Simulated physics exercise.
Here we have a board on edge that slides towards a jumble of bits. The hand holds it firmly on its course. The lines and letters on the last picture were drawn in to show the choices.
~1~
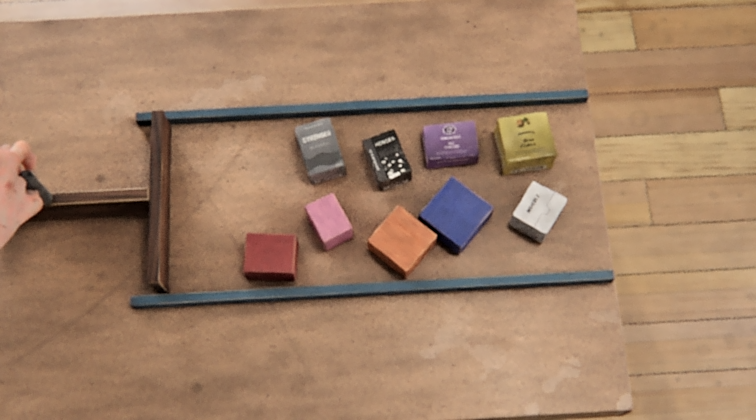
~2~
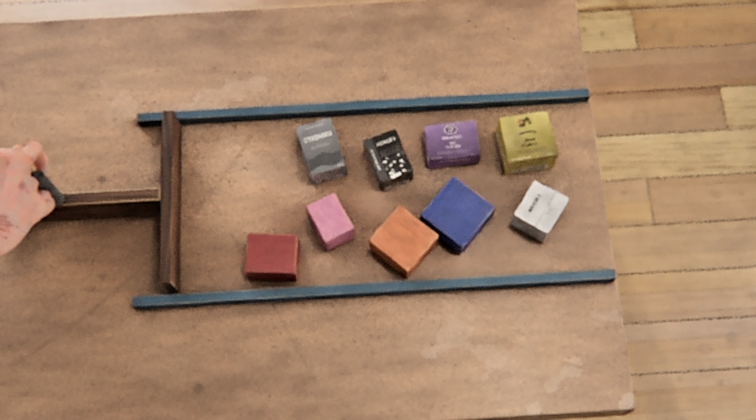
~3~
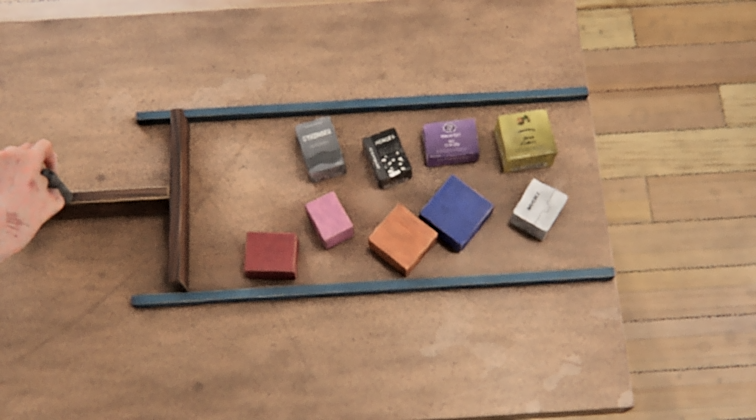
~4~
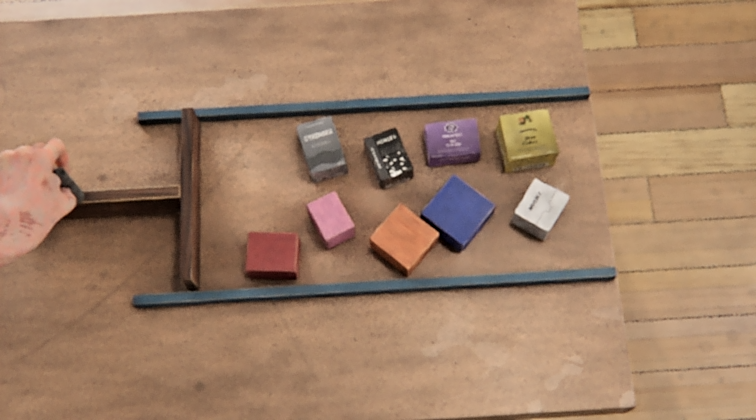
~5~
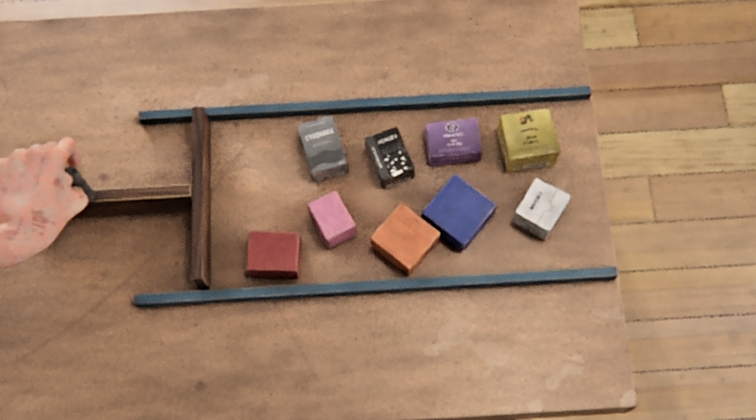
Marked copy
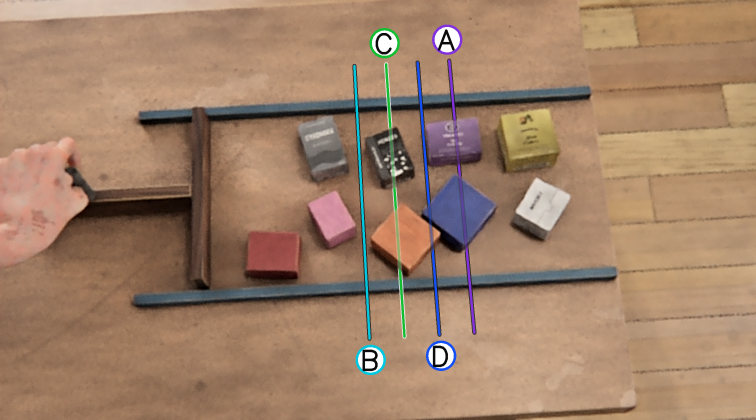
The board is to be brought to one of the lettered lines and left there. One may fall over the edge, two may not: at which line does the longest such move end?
The farthest such stop is A.
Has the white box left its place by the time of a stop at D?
By then, yes.
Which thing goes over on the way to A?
The yellow packet.
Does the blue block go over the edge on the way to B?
No.
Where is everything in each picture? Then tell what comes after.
In the first frame, yellow packet (525, 143); white box (537, 212); blue block (456, 216).
In the second frame, board (166, 193); orange block (404, 242).
In the third frame, board (176, 191); pink block (330, 220).
In the fourth frame, board (187, 191); purple packet (452, 143).
In the fifth frame, board (197, 189); yellow packet (527, 140); white box (541, 210); blue block (459, 213).
On the marked copy, A at (461, 190); B at (362, 196); C at (395, 194); D at (428, 192).
With A. Early on, board (291, 184); red block (327, 251); pink block (348, 212).
Further on, board (386, 179); yellow packet (542, 140); blue block (496, 191).
At the end, board (458, 175); yellow packet over the edge; white box (601, 211); one fallen.
As for the rest, B is within the limit but short; C is within the limit but short; D is within the limit but short.
